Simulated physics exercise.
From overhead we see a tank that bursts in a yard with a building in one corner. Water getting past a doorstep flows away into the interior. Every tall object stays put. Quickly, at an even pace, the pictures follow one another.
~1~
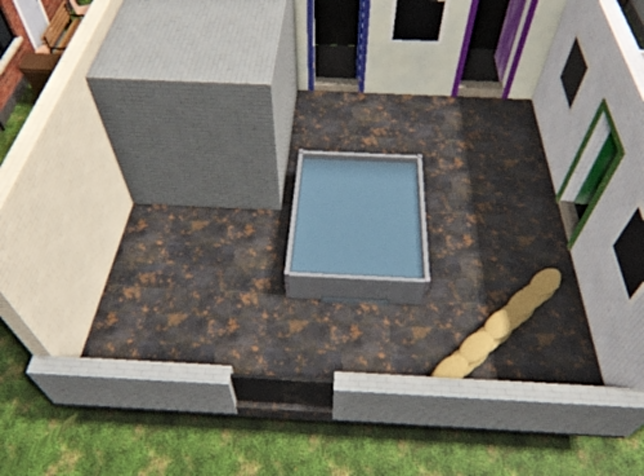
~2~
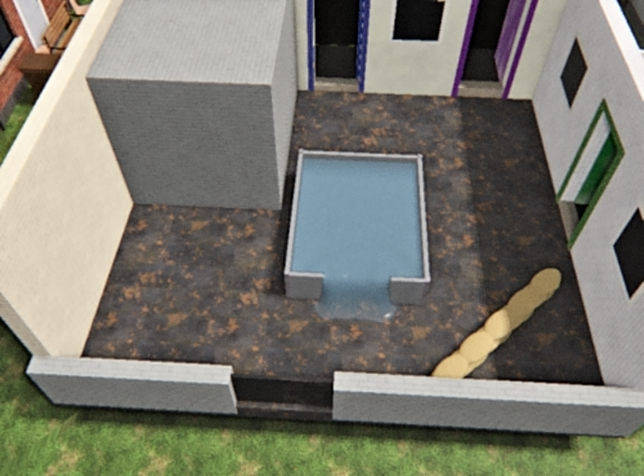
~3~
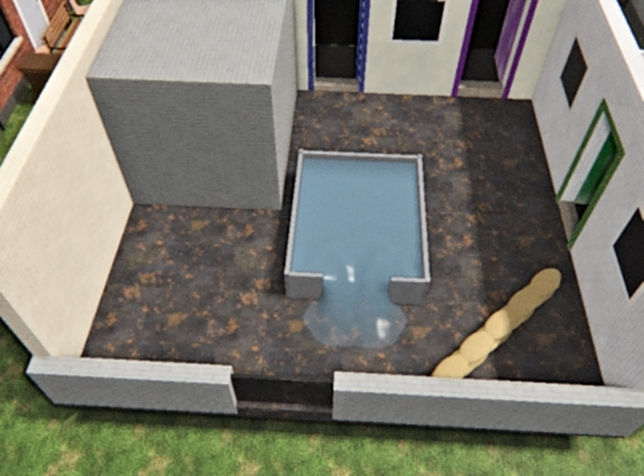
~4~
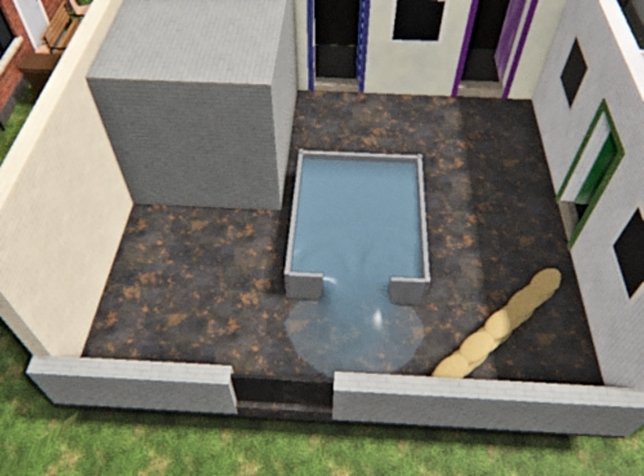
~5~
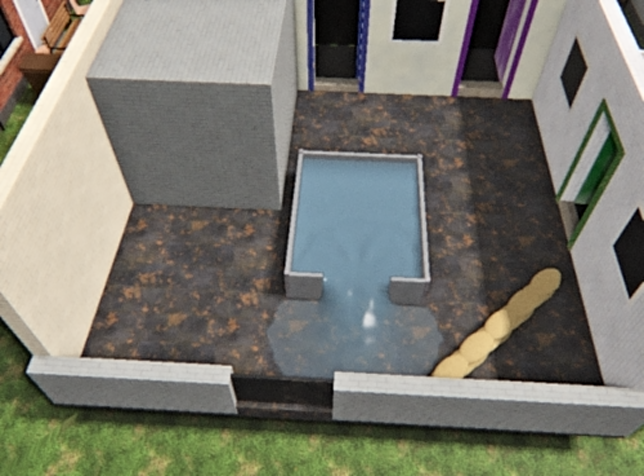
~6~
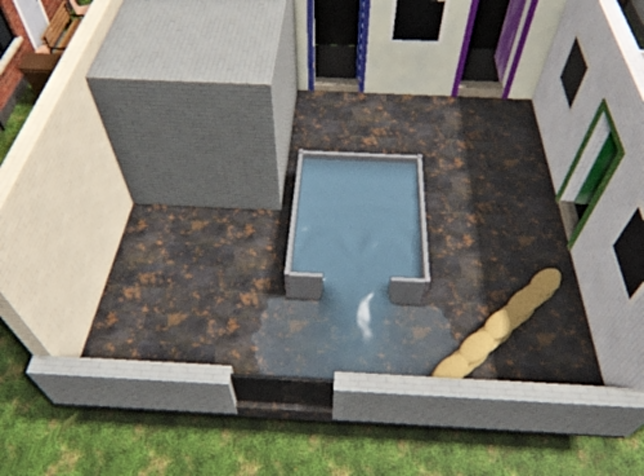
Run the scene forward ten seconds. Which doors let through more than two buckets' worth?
Green door: No, two buckets or less; blue door: No, two buckets or less; purple door: No, two buckets or less.
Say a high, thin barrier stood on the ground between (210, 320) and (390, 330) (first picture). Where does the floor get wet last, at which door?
The blue door.
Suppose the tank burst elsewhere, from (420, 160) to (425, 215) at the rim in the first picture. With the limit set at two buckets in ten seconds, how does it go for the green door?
Here the green door overshoots.
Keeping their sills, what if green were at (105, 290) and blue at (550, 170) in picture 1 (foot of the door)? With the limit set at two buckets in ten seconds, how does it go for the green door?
The green one exceeds it.
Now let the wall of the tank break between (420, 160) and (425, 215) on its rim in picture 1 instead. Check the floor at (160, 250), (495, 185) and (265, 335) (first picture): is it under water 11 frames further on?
Point by point: Unwetted; soaked; unwetted.
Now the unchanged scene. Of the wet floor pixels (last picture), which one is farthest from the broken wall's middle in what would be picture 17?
Farthest reach: About (73, 380).
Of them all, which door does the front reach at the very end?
My answer is the door marked blue.
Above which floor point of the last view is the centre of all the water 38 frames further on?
That puts it at around (335, 259).
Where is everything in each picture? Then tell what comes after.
The first picture shows still water in the open tank at (358, 214).
In the second picture, water pours out at (356, 291) and has run to (391, 310).
In the third picture, water pours out at (355, 292) and has run to (383, 342).
In the fourth picture, the front is at a hidden place, out from the gap at (355, 292).
In the fifth picture, water pours out at (355, 292) and has run to a hidden place.
In the sixth picture, water pours out at (355, 292) and has run to a hidden place.
A moment on, water covers 15 % of the floor; the green door not reached, the blue door not reached, the purple door not reached.
Next, water covers 25 % of the floor; the green door not reached, the blue door not reached, the purple door not reached.
Then, water covers 50 % of the floor; the green door wet at the sill, nothing in, the blue door not reached, the purple door not reached.
Later, water covers 75 % of the floor; the green door under two buckets in, the blue door not reached, the purple door wet at the sill, nothing in.
In the end, water covers 95 % of the floor; the green door under two buckets in, the blue door wet at the sill, nothing in, the purple door wet at the sill, nothing in.
